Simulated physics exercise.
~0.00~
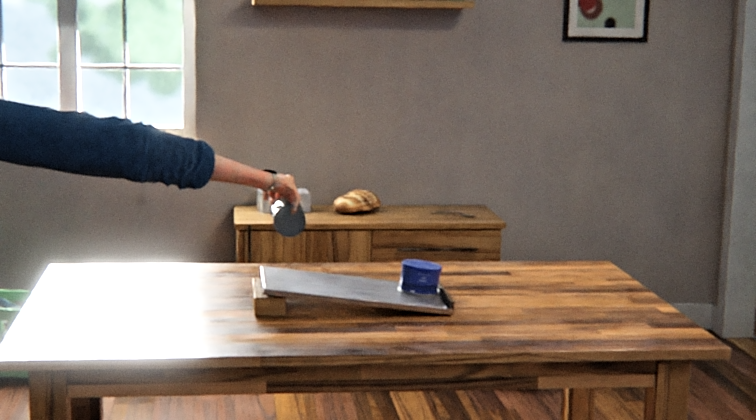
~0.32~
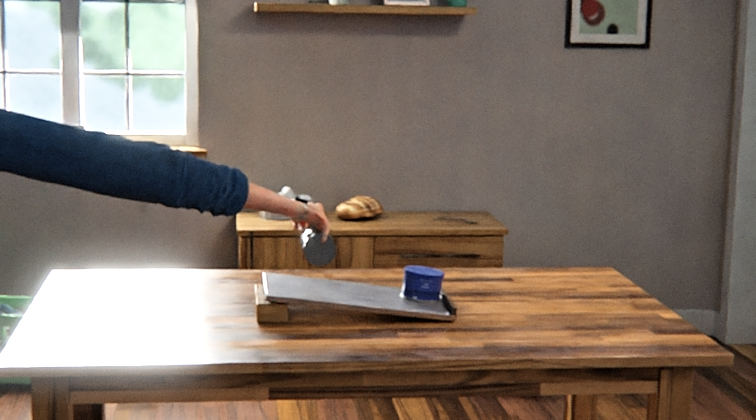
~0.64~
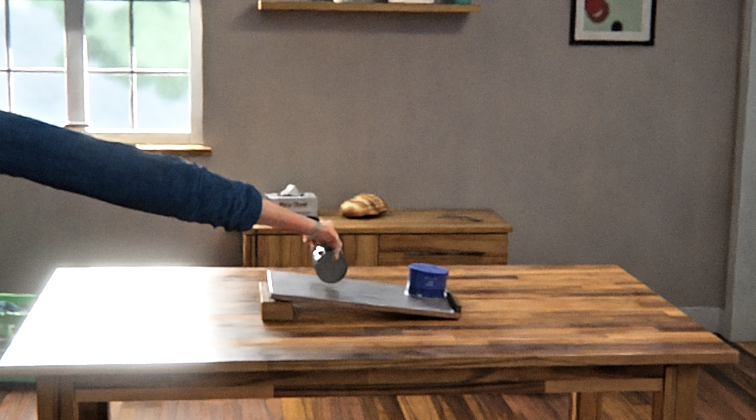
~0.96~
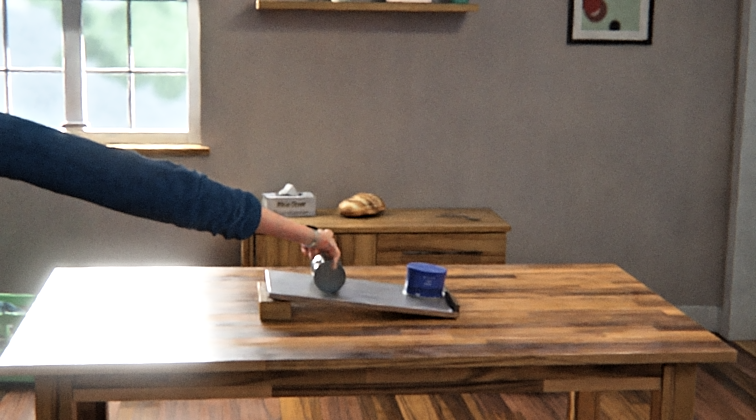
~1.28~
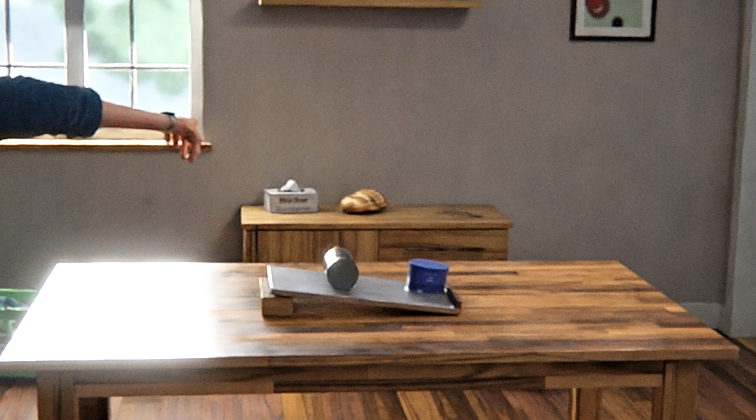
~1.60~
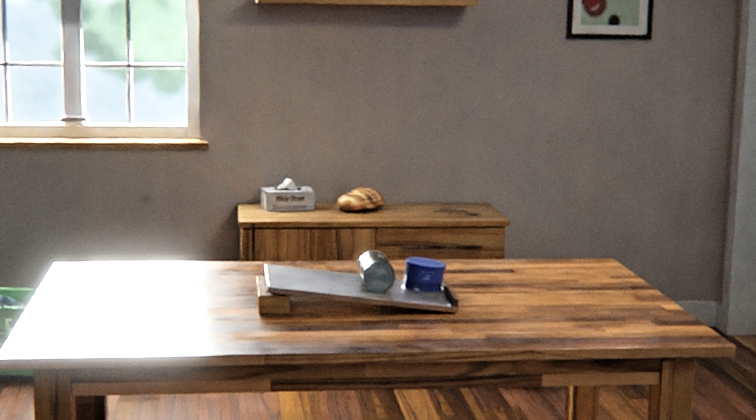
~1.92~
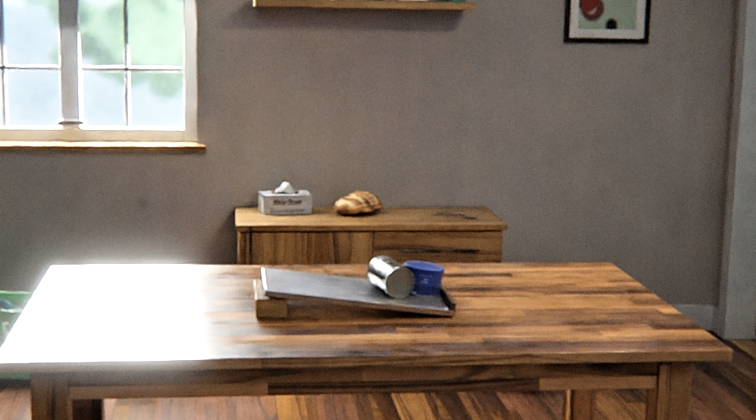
A black tin hangs from a hand reaching in from the left, above a wooden table seen from the front by a slightly swaying camera. On the table, a grey board slopes down to the right from a wooden block, with a blue tub standing near its low end; behind are a window, a sideboard with bread and a tissue box. The hand moves right and lowers the tin on its side onto the upper board. It lets go and draws back out of view. The tin rolls down the slope and comes to rest by the tub, which stays in place.
